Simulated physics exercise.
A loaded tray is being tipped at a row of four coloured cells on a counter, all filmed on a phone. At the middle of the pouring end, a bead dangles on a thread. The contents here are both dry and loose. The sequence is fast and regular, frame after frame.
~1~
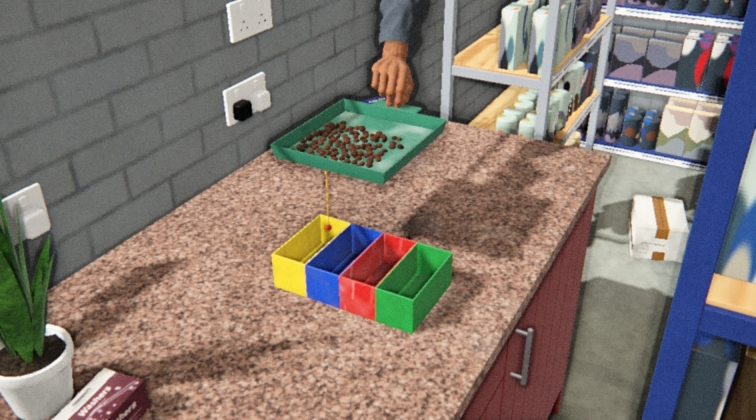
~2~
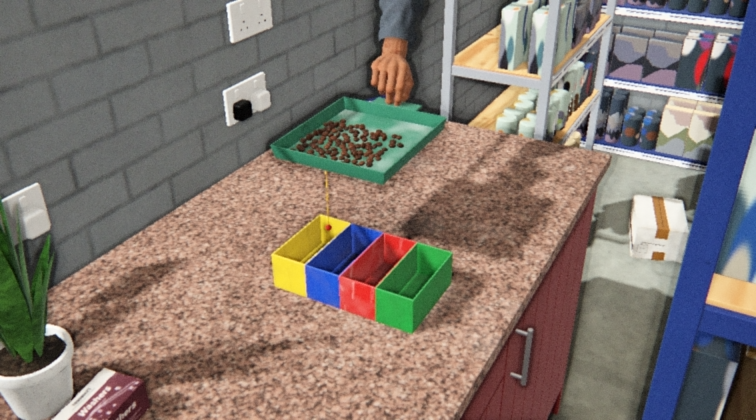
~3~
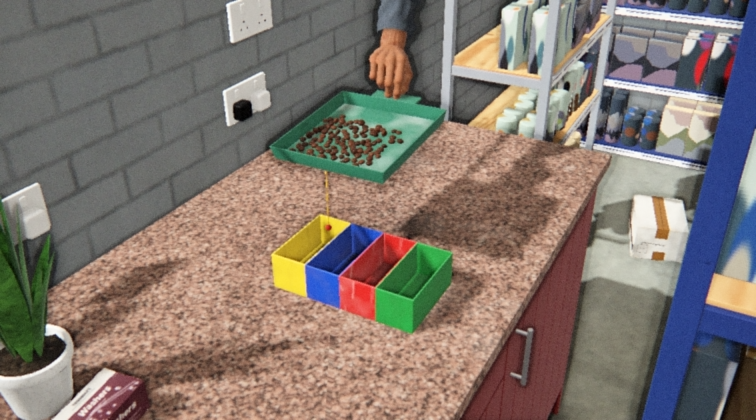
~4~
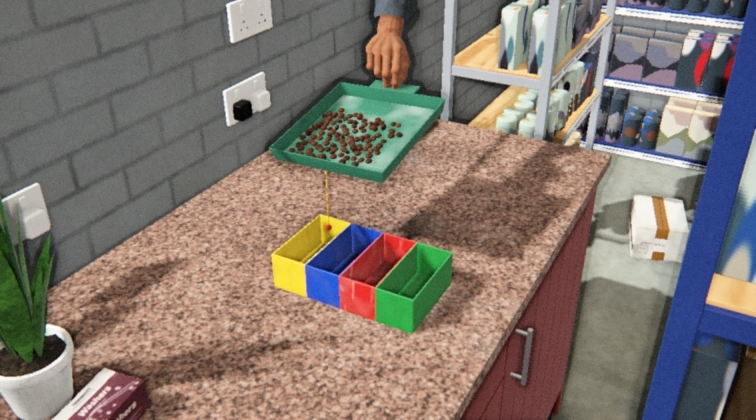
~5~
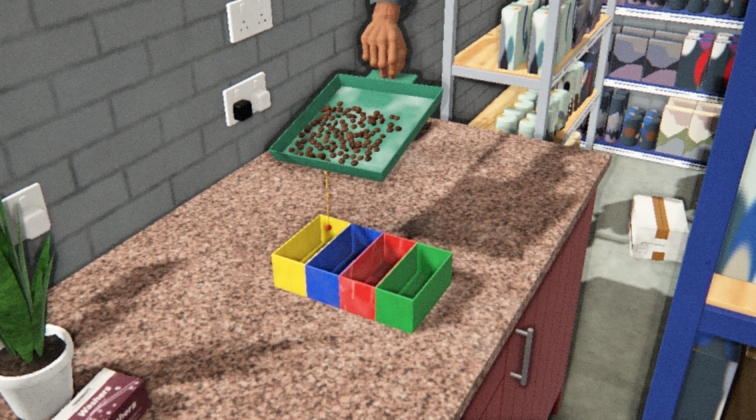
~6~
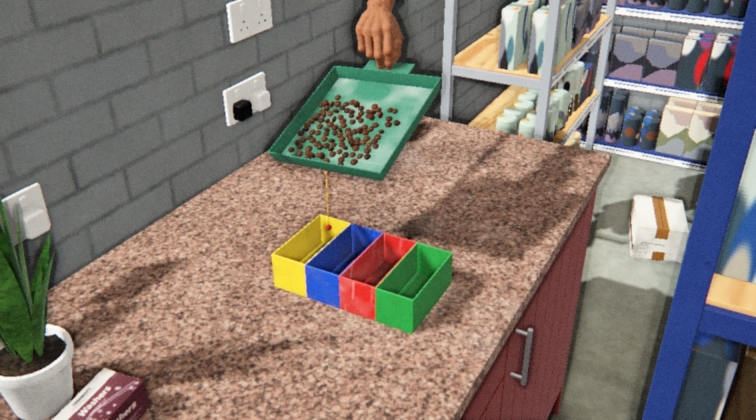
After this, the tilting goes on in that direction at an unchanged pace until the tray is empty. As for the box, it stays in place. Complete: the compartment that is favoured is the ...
... Yellow one.
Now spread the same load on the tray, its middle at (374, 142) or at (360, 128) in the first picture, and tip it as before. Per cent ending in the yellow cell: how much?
Try 1: 40 %; try 2: 30 %.
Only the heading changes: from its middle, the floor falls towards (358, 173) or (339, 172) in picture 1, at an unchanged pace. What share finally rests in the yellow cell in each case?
First case around 0 per cent, second case 30 per cent.
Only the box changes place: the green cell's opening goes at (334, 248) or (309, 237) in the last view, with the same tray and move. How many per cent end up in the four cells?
Roughly 100 %, then roughly 90 %.
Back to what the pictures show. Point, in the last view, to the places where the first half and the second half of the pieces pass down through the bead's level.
At (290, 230) for the first part, then at (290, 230) for the others.
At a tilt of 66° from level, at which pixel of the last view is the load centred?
Mark it at roughly (311, 152) in the final frame.
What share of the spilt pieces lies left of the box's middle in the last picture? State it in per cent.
Left share: Close to 100 %.
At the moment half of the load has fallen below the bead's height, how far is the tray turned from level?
110°.
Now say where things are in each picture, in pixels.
The first frame shows corners of the pouring end at (275, 144) and (383, 171), level; middle of the load at (344, 144), flat chocolate drops; bead on its thread at (329, 227); yellow cell at (289, 272); blue cell at (323, 284); red cell at (358, 295); green cell at (394, 308).
The second frame shows corners of the pouring end at (274, 145) and (383, 171), level; middle of the load at (344, 143).
The third frame shows corners of the pouring end at (274, 146) and (382, 171), tipped barely, lowest at the left corner; middle of the load at (344, 141).
The fourth frame shows corners of the pouring end at (273, 147) and (381, 170), tipped a little, lowest at the left corner; middle of the load at (343, 137).
The fifth frame shows corners of the pouring end at (272, 149) and (380, 170), tipped clearly, lowest at the left corner; middle of the load at (342, 133).
The sixth frame shows corners of the pouring end at (272, 150) and (379, 170), tipped clearly, lowest at the left corner; middle of the load at (340, 130); yellow cell at (289, 272); blue cell at (323, 284); red cell at (358, 295); green cell at (394, 308).
Soon, tray tipped steeply; all on the tray.
A while on, tray tipped past a quarter turn; about a quarter on the tray; about a quarter in the yellow cell; a stray few in the blue cell; about half falling or outside the box.
Towards the end, tray tipped past a quarter turn; about a third in the yellow cell; a small part in the blue cell; about half falling or outside the box.
Finally, tray tipped past a quarter turn; about a third in the yellow cell; a small part in the blue cell; none in the green cell; none in the red cell; about half outside the box.
